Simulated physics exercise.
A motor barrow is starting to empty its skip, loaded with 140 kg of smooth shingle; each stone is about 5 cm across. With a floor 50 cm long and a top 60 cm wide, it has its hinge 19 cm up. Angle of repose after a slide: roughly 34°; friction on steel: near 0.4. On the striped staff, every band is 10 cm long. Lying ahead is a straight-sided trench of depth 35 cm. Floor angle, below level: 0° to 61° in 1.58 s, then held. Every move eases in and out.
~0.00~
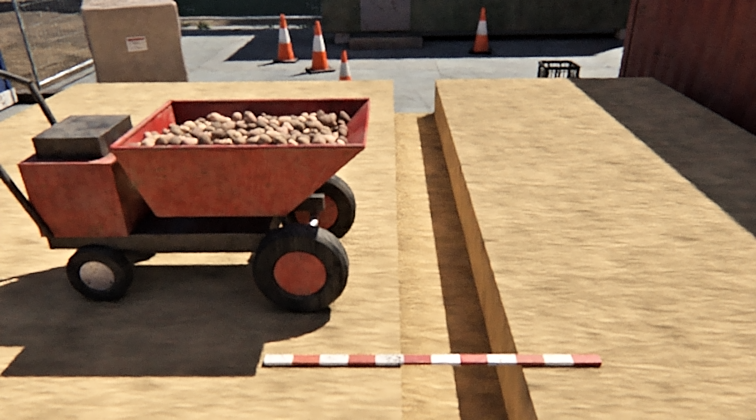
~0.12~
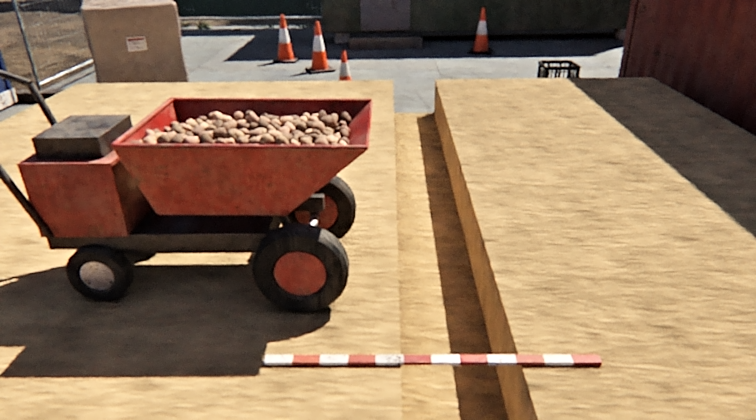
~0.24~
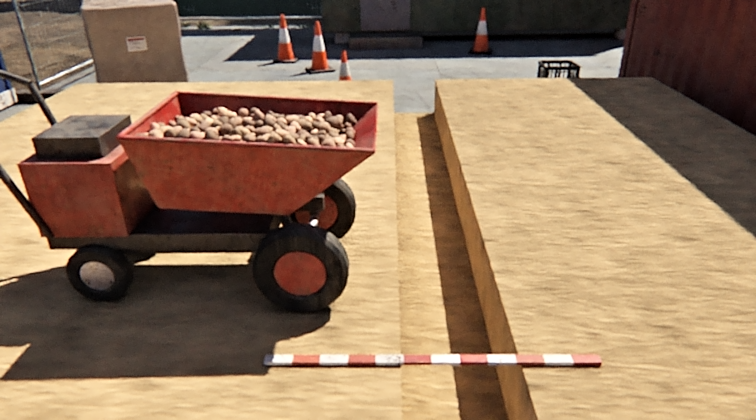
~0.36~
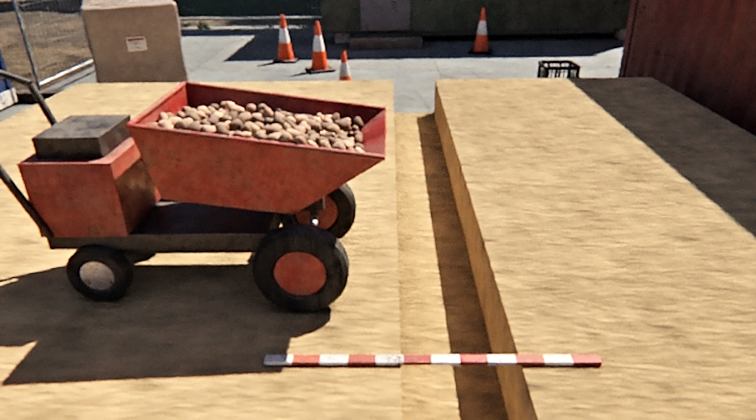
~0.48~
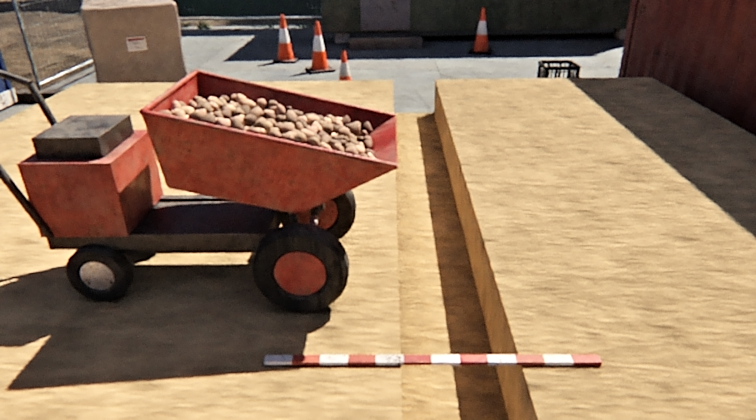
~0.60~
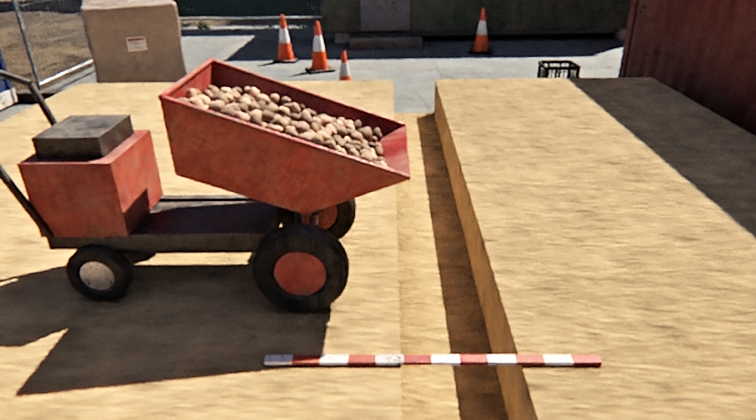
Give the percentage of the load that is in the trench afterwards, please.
Near 67 per cent of the load.
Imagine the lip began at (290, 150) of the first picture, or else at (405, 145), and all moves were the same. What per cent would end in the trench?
Estimates: 100 % then 35 %.
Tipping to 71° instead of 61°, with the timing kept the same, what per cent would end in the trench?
Around 75 per cent would finish in the trench.
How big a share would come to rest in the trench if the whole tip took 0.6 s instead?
Roughly 50% would finish there.
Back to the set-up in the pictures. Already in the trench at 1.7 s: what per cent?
About 30 per cent by then.
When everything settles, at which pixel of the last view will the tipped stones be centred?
In the last view, about (474, 318).
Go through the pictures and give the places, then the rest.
In the first picture, the skip is at 0°, its lip at (365, 147); the top of the load is at (284, 124).
In the second picture, the skip is at 1°, its lip at (367, 148); the top of the load is at (262, 123); the stones move at 0.1 m/s on average.
In the third picture, the skip is at 4°, its lip at (374, 152); the top of the load is at (235, 122); the stones move at 0.3 m/s on average.
In the fourth picture, the skip is at 8°, its lip at (385, 158); the top of the load is at (223, 115); the stones move at 0.3 m/s on average.
In the fifth picture, the skip is at 13°, its lip at (397, 167); the top of the load is at (205, 106); the stones move at 0.4 m/s on average.
The sixth picture shows lip at (410, 178), floor tilted 20°, highest stones at (214, 95); the stones move at 0.5 m/s on average.
After 1.2 s the floor is at 51°; 100 % in the skip; the foremost stones are at (449, 215).
After 1.7 s the floor is at 61°; 52 % in the skip, 32 % in the trench, 16 % past the trench; the foremost stones are at (569, 264).
After 2.0 s the floor is at 61°; 23 % in the skip, 46 % in the trench, 31 % past the trench; the foremost stones are at (654, 259).
After 4.0 s the floor is at 61°; 0 % in the skip, 67 % in the trench, 33 % past the trench; the foremost stones are at (727, 276).
